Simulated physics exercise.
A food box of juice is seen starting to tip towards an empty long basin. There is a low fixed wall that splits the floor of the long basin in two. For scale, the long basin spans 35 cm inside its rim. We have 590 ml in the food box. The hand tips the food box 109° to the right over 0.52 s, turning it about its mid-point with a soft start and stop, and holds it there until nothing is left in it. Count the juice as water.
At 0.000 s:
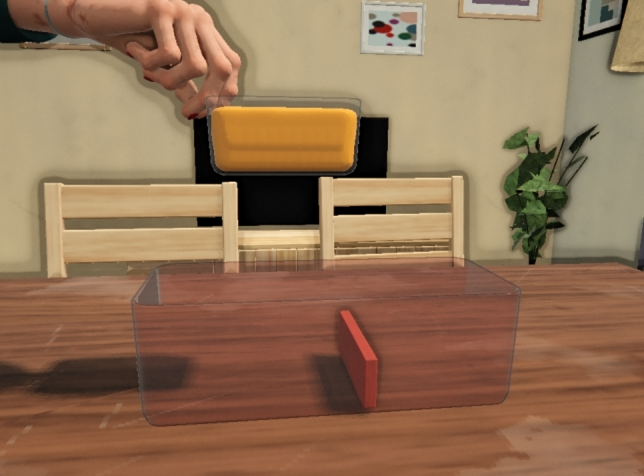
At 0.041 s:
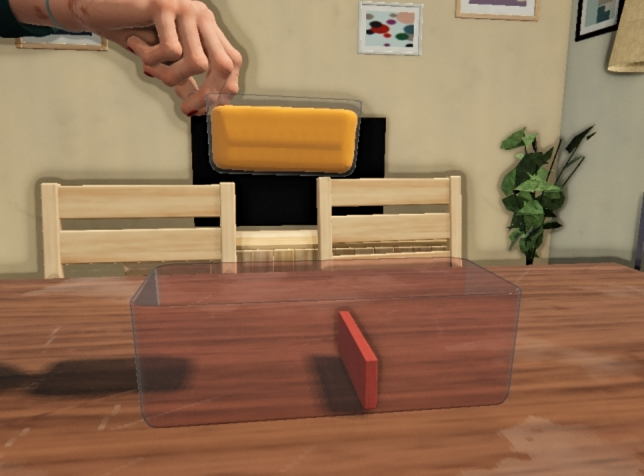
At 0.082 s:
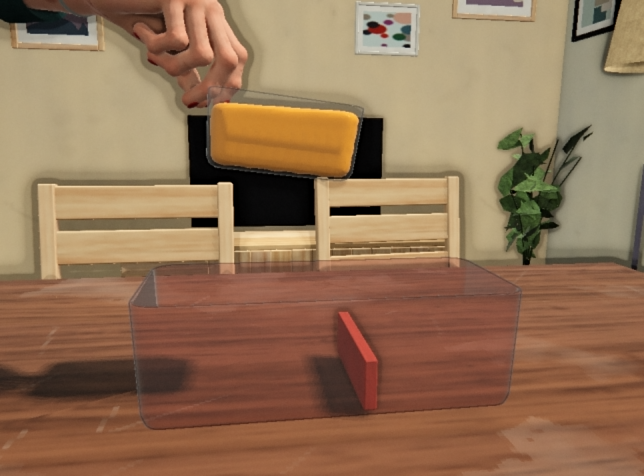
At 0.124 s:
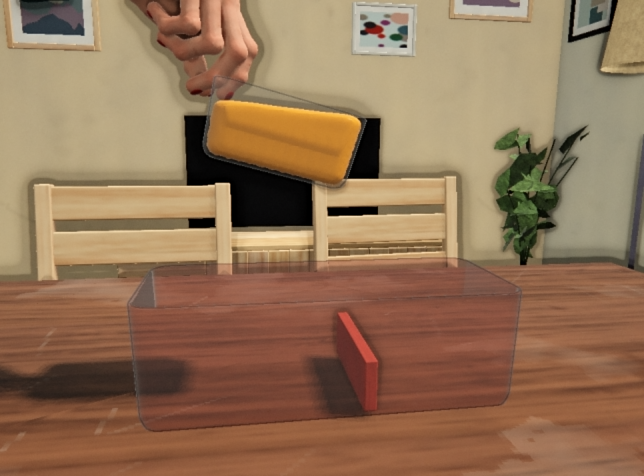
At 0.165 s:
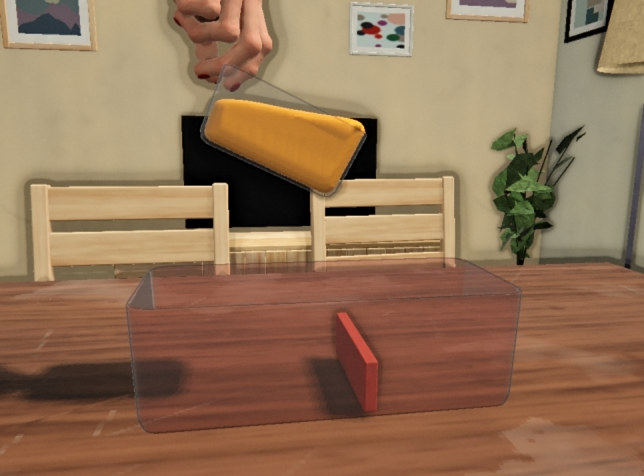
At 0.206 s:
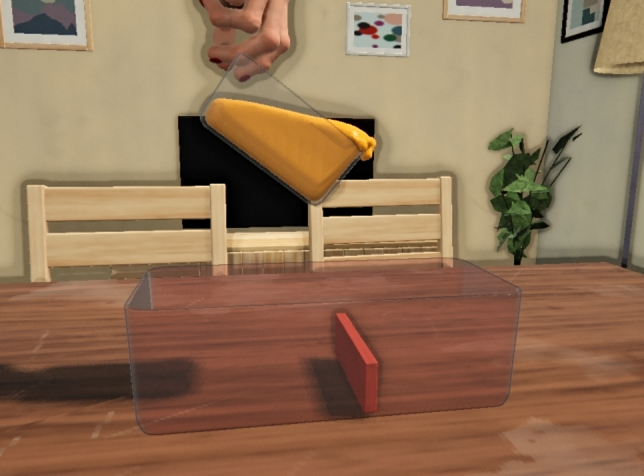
A hand at the upper left tilts a clear food box of orange-yellow juice clockwise, slowly at first and then more steeply, until its right end hangs low and juice bulges at that edge. Below it, a long transparent reddish basin with an upright red wall inside rests on a wooden table. The dining room, seen from across the table with pale chairs, framed art and a plant behind, drifts slightly leftward as the camera shifts.
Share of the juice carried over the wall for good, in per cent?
Near 75 per cent.
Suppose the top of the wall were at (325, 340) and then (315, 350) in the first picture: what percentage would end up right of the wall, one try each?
In turn about 85 and 85 per cent.
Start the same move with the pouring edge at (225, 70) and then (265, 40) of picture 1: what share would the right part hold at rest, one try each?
Respectively 5 and 10 %.
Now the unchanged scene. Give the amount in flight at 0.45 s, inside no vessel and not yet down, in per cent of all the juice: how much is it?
Around 40 percent.
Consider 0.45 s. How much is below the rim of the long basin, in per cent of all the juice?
The basin holds roughly 50 in a hundred parts at that moment.
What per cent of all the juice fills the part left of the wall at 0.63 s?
Some 12 per cent.
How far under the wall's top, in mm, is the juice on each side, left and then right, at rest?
Left: Roughly 44 mm; right: Roughly 26 mm.
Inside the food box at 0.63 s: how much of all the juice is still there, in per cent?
I'd say some 1 per cent remains.
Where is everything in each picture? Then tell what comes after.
The first picture shows tilt 0°; pouring edge (353, 105); surface from (214, 113) to (349, 114); the long basin's rim runs from (145, 284) to (491, 274); the wall's top is at (356, 334).
The second picture shows tilt 2°; pouring edge (353, 107); surface from (213, 112) to (349, 115).
The third picture shows tilt 7°; pouring edge (355, 113); surface from (213, 109) to (351, 117).
The fourth picture shows tilt 15°; pouring edge (356, 123); surface from (214, 106) to (353, 120).
The fifth picture shows tilt 25°; pouring edge (356, 137); surface from (213, 106) to (353, 128); 2 per cent is over the edge.
The sixth picture shows tilt 37°; pouring edge (353, 153); surface from (209, 105) to (344, 136); 8 per cent is over the edge.
Then, 0.45 s in, the tilt is 104° and 11 per cent is still to pour, 1 is left of the wall and 49 right of it.
Then, 0.63 s in, the tilt is 109° and 1 per cent is still to pour, 12 is left of the wall and 73 right of it.
Then, 0.82 s in, the tilt is 109° and 0 per cent is still to pour, 20 is left of the wall and 75 right of it.
Then, 1.02 s in, the tilt is 109° and 0 per cent is still to pour, 21 is left of the wall and 75 right of it.
Finally, 21 per cent lies left of the wall, 75 right of it and 4 outside.
